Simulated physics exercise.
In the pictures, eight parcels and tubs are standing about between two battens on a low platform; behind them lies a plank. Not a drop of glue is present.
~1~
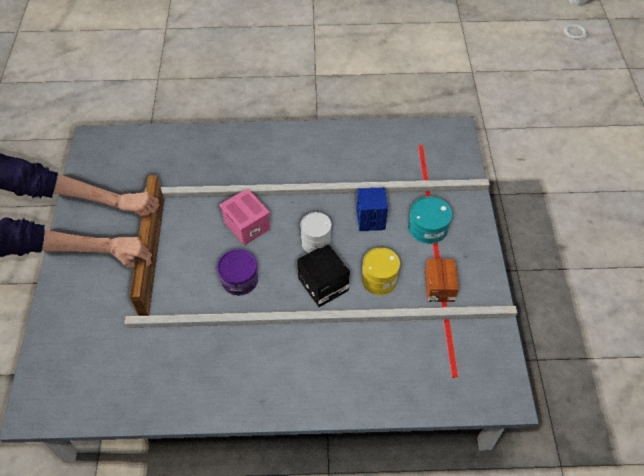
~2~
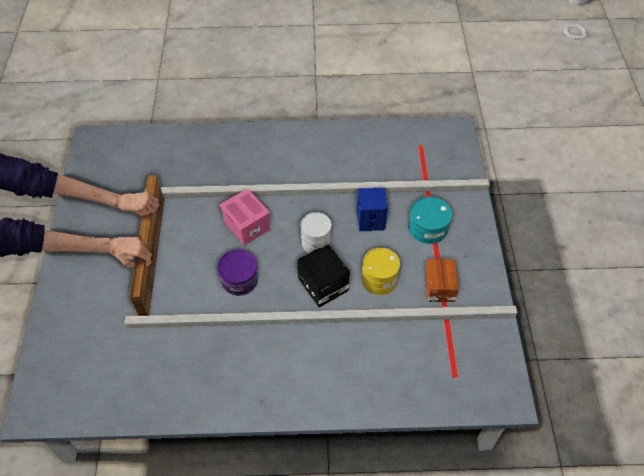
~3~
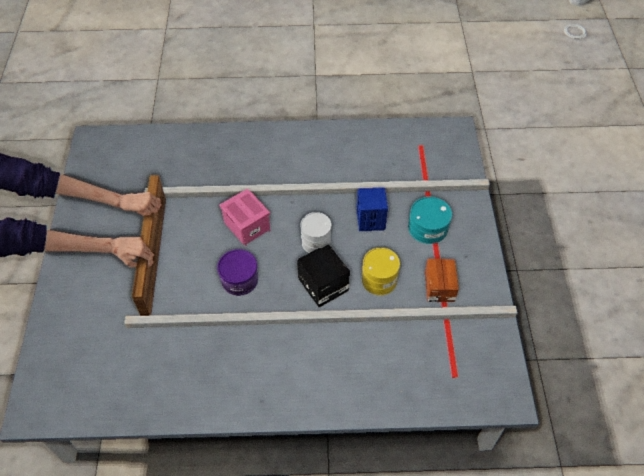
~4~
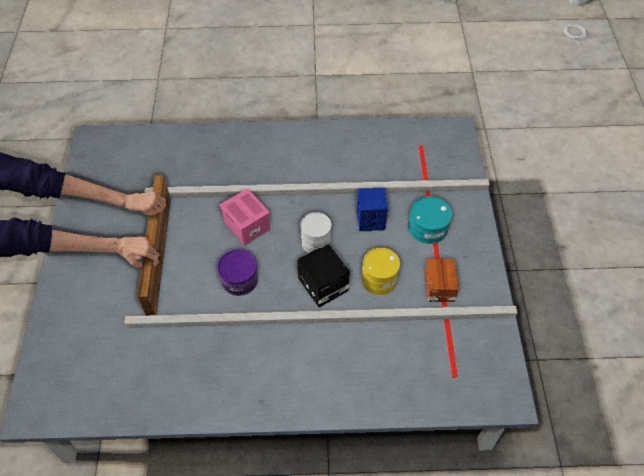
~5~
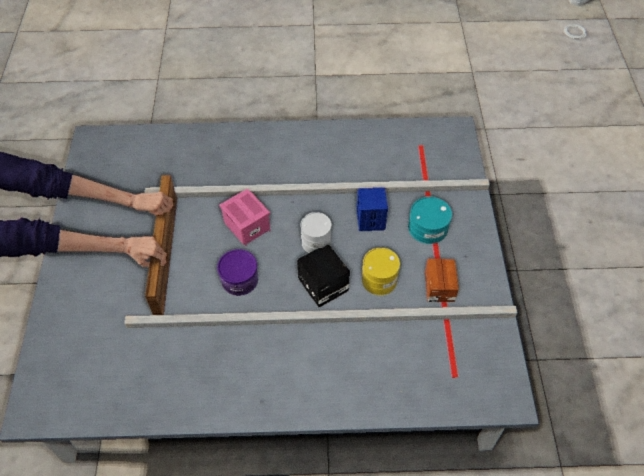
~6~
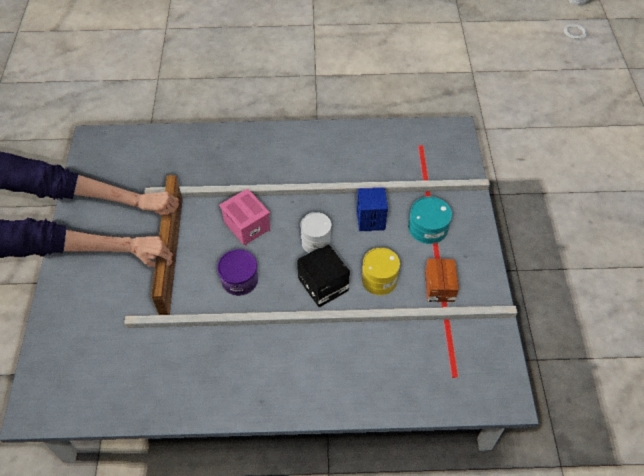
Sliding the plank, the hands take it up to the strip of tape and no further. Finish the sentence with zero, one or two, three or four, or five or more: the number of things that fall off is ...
The number of things that fall off is three or four.
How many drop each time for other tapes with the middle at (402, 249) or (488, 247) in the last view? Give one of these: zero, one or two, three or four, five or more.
In turn: Either one or two; five or over.
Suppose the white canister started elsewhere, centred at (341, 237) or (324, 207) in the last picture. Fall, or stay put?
Observed in order: Try one, it keeps its spot; try two, it keeps its spot.
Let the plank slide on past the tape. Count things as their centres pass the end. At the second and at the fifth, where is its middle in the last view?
At (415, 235) for the second, at (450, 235) for the fifth.
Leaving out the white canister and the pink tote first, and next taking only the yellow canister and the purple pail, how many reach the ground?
You'd get 2 in the first case and 1 in the second one.
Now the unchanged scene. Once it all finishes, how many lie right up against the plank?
It touches 2.
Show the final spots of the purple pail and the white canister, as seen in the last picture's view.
The purple pail stops around (460, 265); the white canister around (485, 231).
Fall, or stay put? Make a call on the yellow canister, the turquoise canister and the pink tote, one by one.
At the finish the yellow canister is missing, the turquoise canister is missing and the pink tote is still there.
Soon after, none off yet; orange parcel at rest near (441, 280); turquoise canister at rest near (430, 220); yellow canister at rest near (380, 272).
In the end, the number that fall off is three or four; gone, yellow canister, turquoise canister and orange parcel.
